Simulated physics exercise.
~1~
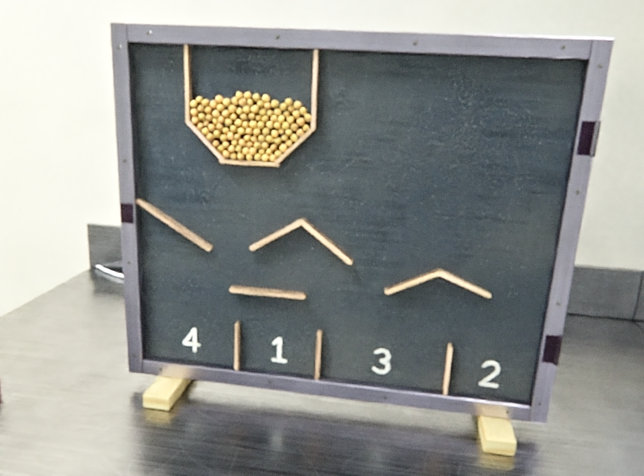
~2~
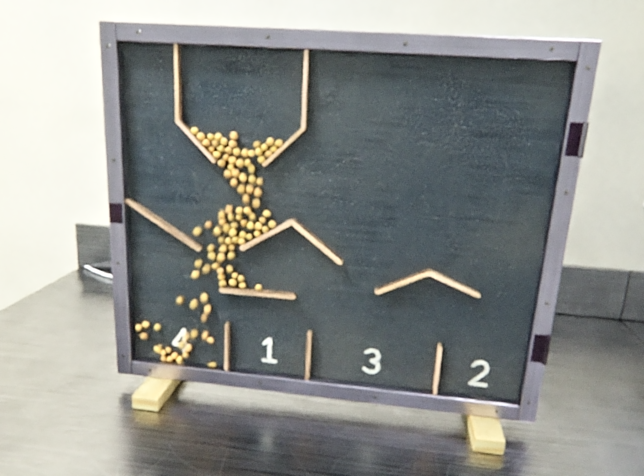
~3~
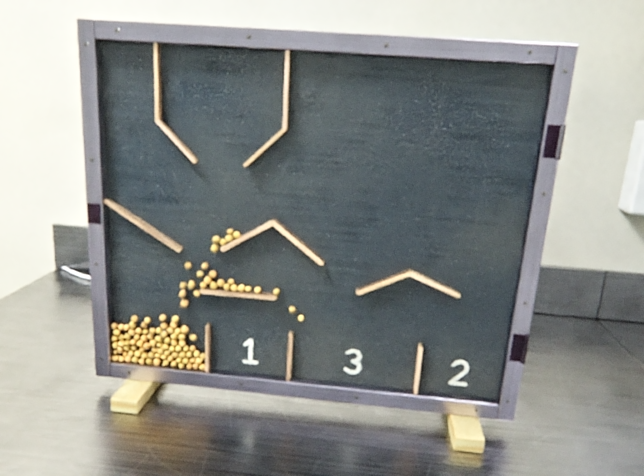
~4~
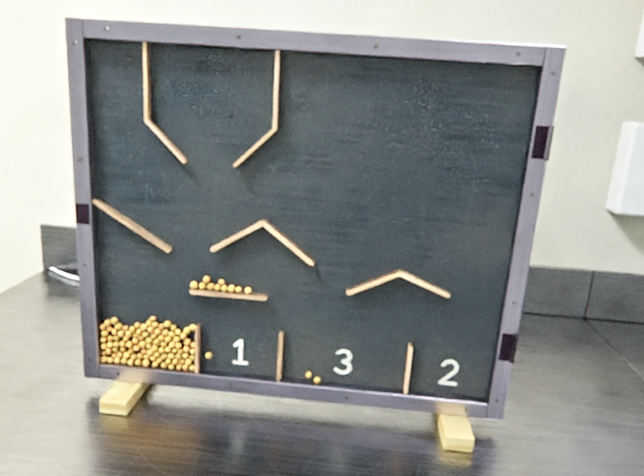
On a dark grey counter against a pale wall, seen from the front at a slight angle, stands a black board in a grey frame on two wooden feet. Golden beads fill a hopper at upper left, above slanted and peaked wooden ledges and four numbered bins. The hopper's bottom opens and the beads pour down, striking the ledges and spilling mostly into the far-left bin. The hopper empties as the view drifts right and a few beads drop off the low ledge's right end. Finally the far-left bin holds a large heap, a small group stays on that ledge, and a few stray beads show in the middle bins.
